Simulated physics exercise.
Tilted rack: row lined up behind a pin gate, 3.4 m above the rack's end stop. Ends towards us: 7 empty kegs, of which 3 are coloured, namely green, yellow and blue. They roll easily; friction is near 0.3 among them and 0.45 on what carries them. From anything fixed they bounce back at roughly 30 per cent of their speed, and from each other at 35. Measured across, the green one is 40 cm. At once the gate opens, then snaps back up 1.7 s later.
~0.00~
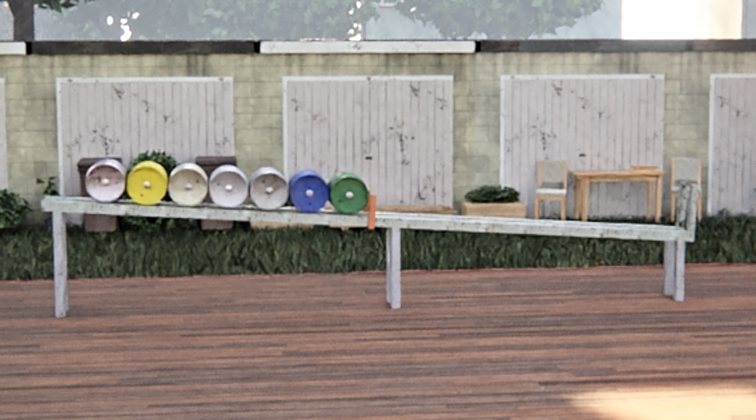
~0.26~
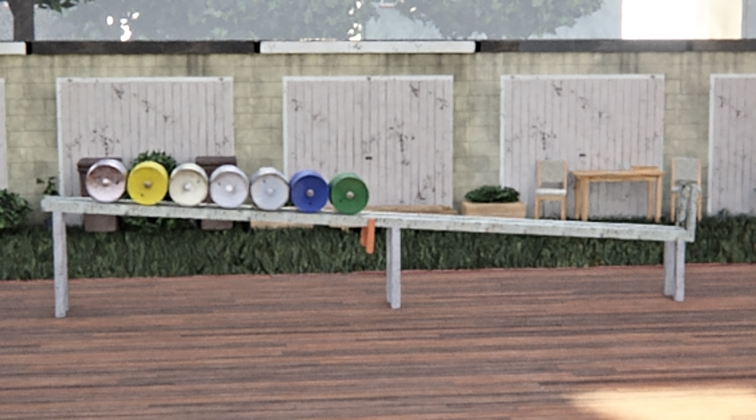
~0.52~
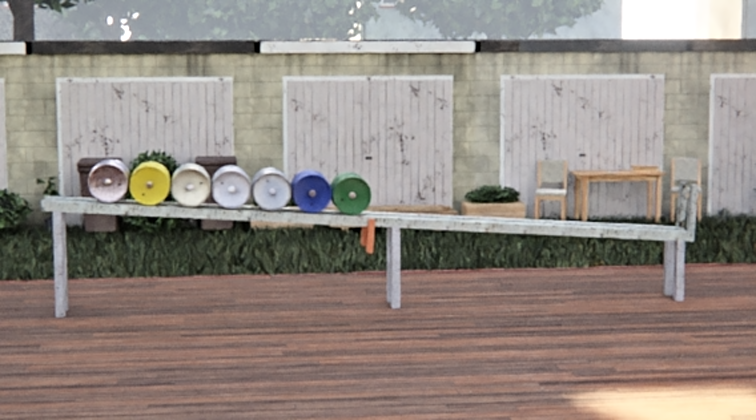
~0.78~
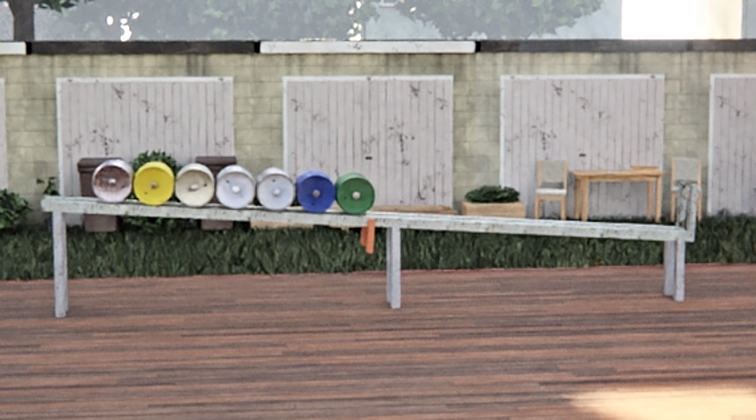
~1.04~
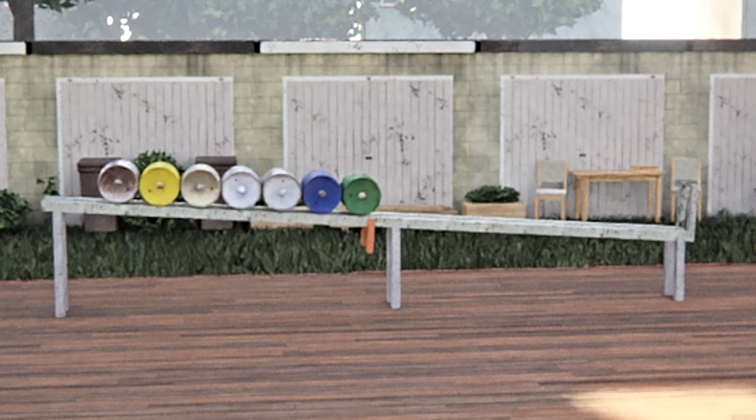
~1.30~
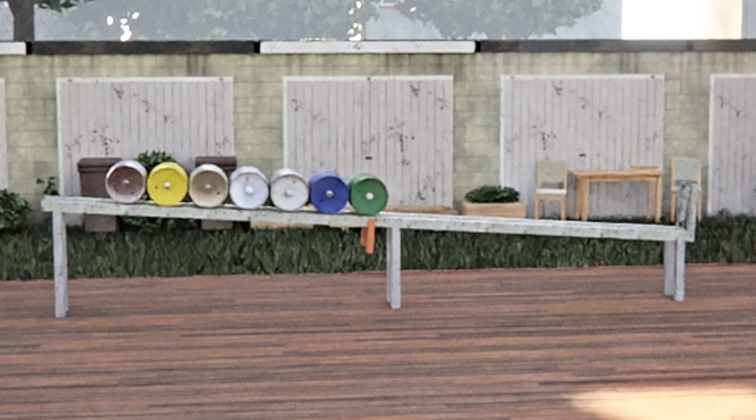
Seven round kegs, among them a yellow, a blue and a green one, sat in a row on a sloping rack until the small orange gate dropped, and then they all rolled slowly a little way right.
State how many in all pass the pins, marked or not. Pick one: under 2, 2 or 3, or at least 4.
Under 2.
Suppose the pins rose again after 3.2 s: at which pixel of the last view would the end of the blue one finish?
Around pixel (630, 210).
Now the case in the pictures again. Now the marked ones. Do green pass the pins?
Result - green breaks loose.
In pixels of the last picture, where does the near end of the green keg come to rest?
Look near pixel (672, 212).
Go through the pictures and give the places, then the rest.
In the first picture, green (350, 196), yellow (147, 185), blue (310, 194); pins up; the rack falls 4°.
In the second picture, green (350, 196), yellow (147, 185), blue (310, 194); pins down.
In the third picture, green (352, 196), yellow (150, 186), blue (313, 194); pins down.
In the fourth picture, green (357, 196), yellow (154, 186), blue (317, 194); pins down; the first has rolled 5 cm.
In the fifth picture, green (362, 196), yellow (160, 186), blue (322, 194); pins down; the first has rolled 15 cm.
In the sixth picture, green (370, 197), yellow (167, 186), blue (330, 195); pins down; the first has rolled 20 cm.
By 1.6 s, green is on the rails, 10 cm below the pins, rolling right; yellow is on the rails, 195 cm above the pins, rolling right; blue is on the rails, 30 cm above the pins, rolling right; 1 of 7 has passed.
By 1.8 s, green is on the rails, 15 cm below the pins, rolling right; yellow is on the rails, 185 cm above the pins, rolling right; blue is on the rails, 25 cm above the pins, rolling right; 1 of 7 has passed.
Finally (4.9 s), green is on the rails, 310 cm below the pins; yellow is on the rails, 185 cm above the pins; blue is on the rails, 25 cm above the pins; 1 of 7 has passed.
